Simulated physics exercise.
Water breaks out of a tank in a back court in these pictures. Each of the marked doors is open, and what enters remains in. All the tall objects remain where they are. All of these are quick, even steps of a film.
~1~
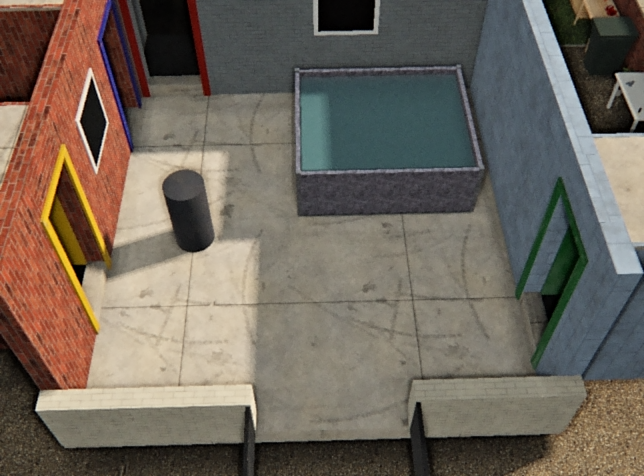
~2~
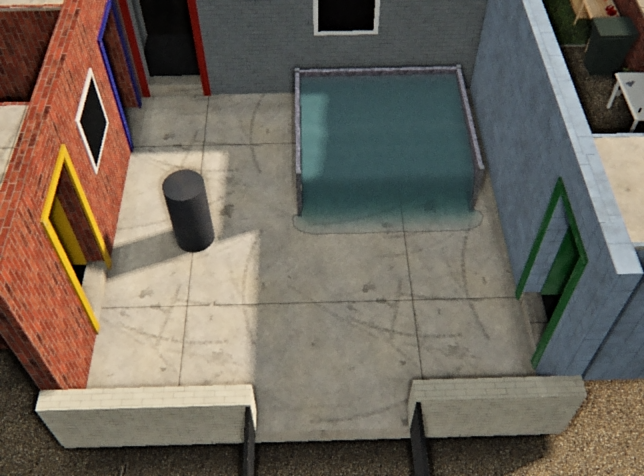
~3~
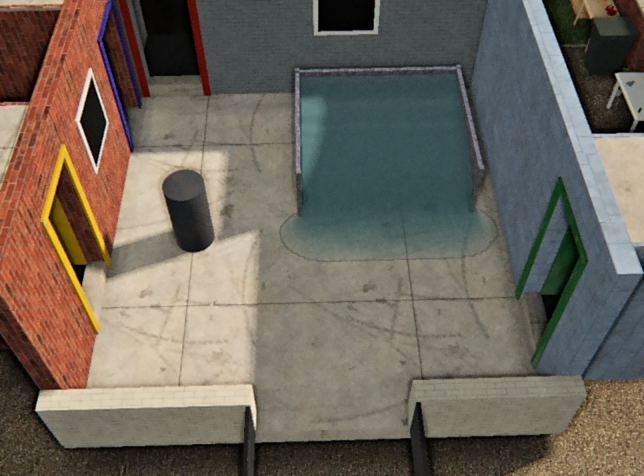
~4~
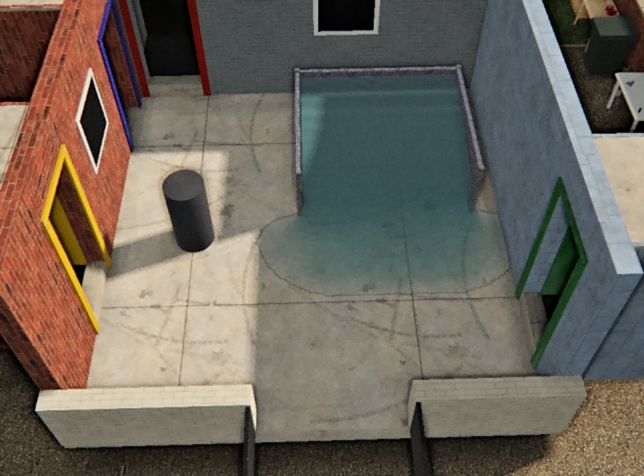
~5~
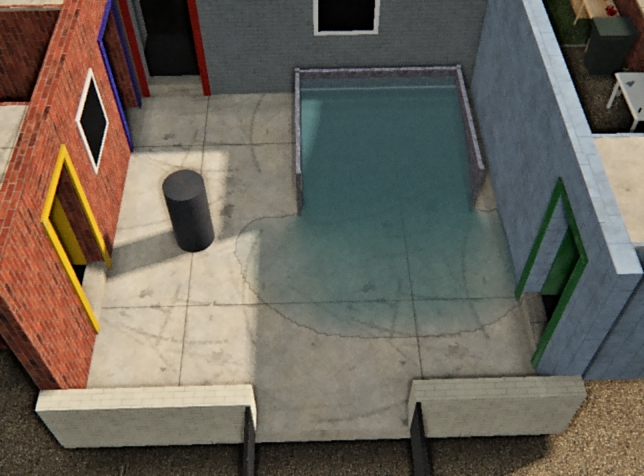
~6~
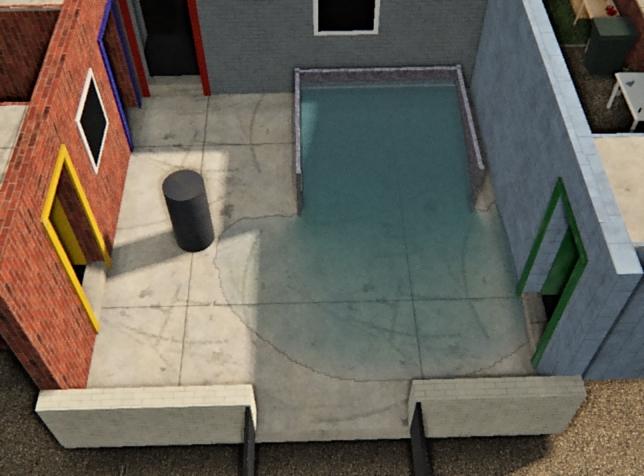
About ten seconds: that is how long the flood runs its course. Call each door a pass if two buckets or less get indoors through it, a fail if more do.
Blue door: Fail, red door: Pass, yellow door: Pass, green door: Fail.
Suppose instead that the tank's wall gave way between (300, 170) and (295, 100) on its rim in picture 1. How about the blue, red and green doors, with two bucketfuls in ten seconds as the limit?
Checking each one, blue crosses the line, then red crosses the line, then green comes up short.
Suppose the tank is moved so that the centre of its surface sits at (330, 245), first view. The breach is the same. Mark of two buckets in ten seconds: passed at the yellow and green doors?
At the yellow door it comes out lower; at the green door it comes out lower.
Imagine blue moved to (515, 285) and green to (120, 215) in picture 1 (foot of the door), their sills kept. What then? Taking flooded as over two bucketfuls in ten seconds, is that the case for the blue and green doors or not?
One by one: Blue door goes over; green door lets less in.
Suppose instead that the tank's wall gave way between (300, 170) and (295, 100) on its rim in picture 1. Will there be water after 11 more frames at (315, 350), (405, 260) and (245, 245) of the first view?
Unwetted, unwetted, submerged.
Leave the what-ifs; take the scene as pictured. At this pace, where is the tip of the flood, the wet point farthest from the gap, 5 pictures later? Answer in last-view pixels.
I'd say around (173, 415).
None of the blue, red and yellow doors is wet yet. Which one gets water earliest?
The door marked yellow, I reckon.
A moment on, water covers 50 % of the floor; the blue door not reached, the red door not reached, the yellow door not reached, the green door wet at the sill, nothing in.
Next, water covers 55 % of the floor; the blue door not reached, the red door not reached, the yellow door not reached, the green door under two buckets in.
Then, water covers 60 % of the floor; the blue door not reached, the red door not reached, the yellow door wet at the sill, nothing in, the green door far over two buckets in.
Later, water covers 90 % of the floor; the blue door wet at the sill, nothing in, the red door wet at the sill, nothing in, the yellow door wet at the sill, nothing in, the green door far over two buckets in.
In the end, water covers 95 % of the floor; the blue door over two buckets in, the red door wet at the sill, nothing in, the yellow door wet at the sill, nothing in, the green door far over two buckets in.
